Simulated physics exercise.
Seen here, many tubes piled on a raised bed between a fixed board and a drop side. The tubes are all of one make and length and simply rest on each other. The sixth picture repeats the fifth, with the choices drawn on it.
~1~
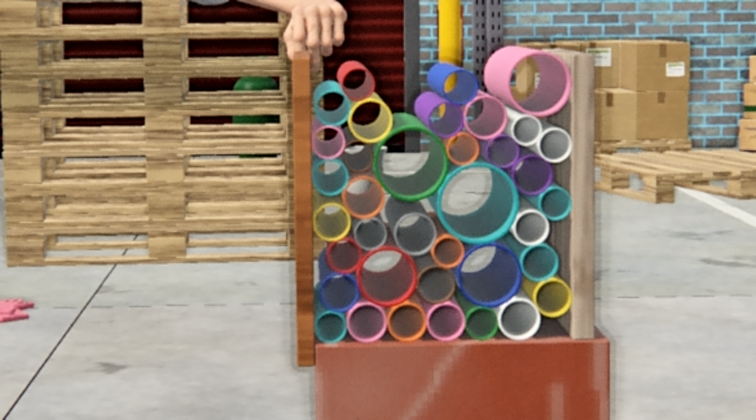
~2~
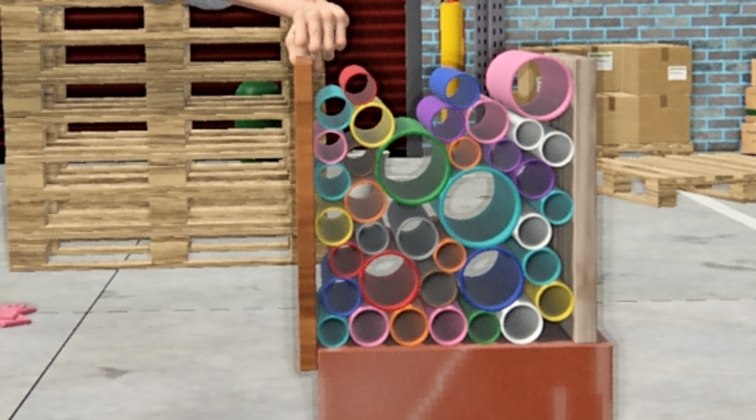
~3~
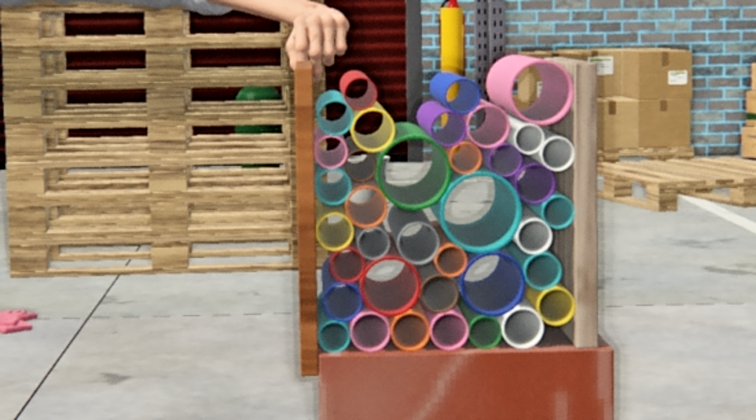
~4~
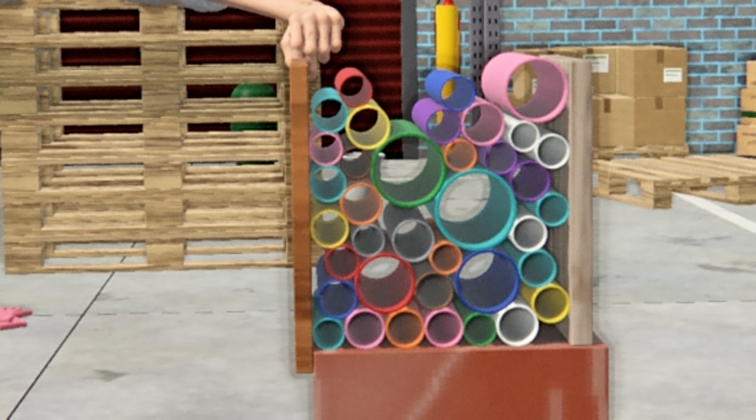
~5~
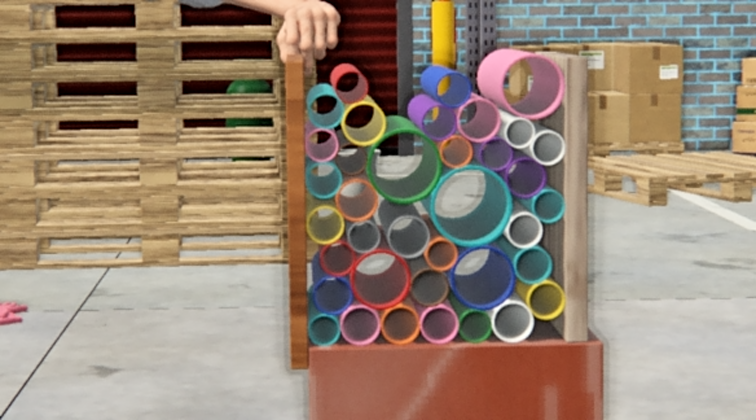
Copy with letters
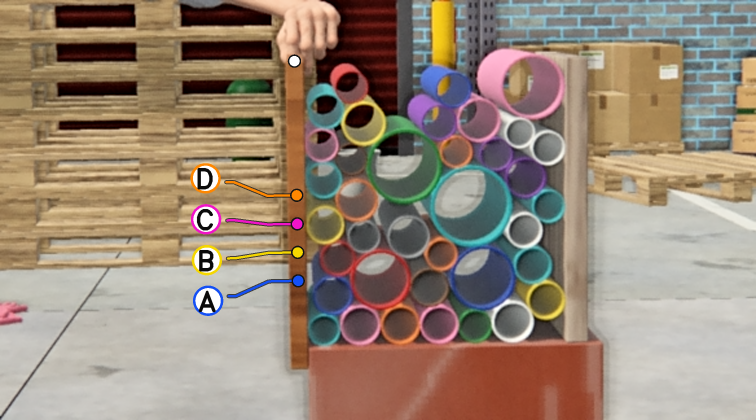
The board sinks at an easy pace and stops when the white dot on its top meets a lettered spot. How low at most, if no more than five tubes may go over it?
Lower it to D and no more.
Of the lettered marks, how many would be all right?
The number is one.
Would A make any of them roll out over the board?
At A: Yes.
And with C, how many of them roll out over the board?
At C the number is six.
On the copy, A at (298, 281); B at (298, 253); C at (297, 224); D at (297, 196); the white dot at (295, 61).
On D. First, top of the board (304, 122).
Then, top of the board (306, 193).
Finally, top of the board (306, 195), three out over the board.
By contrast, A more than five out over the board; B more than five out over the board; C six out over the board.
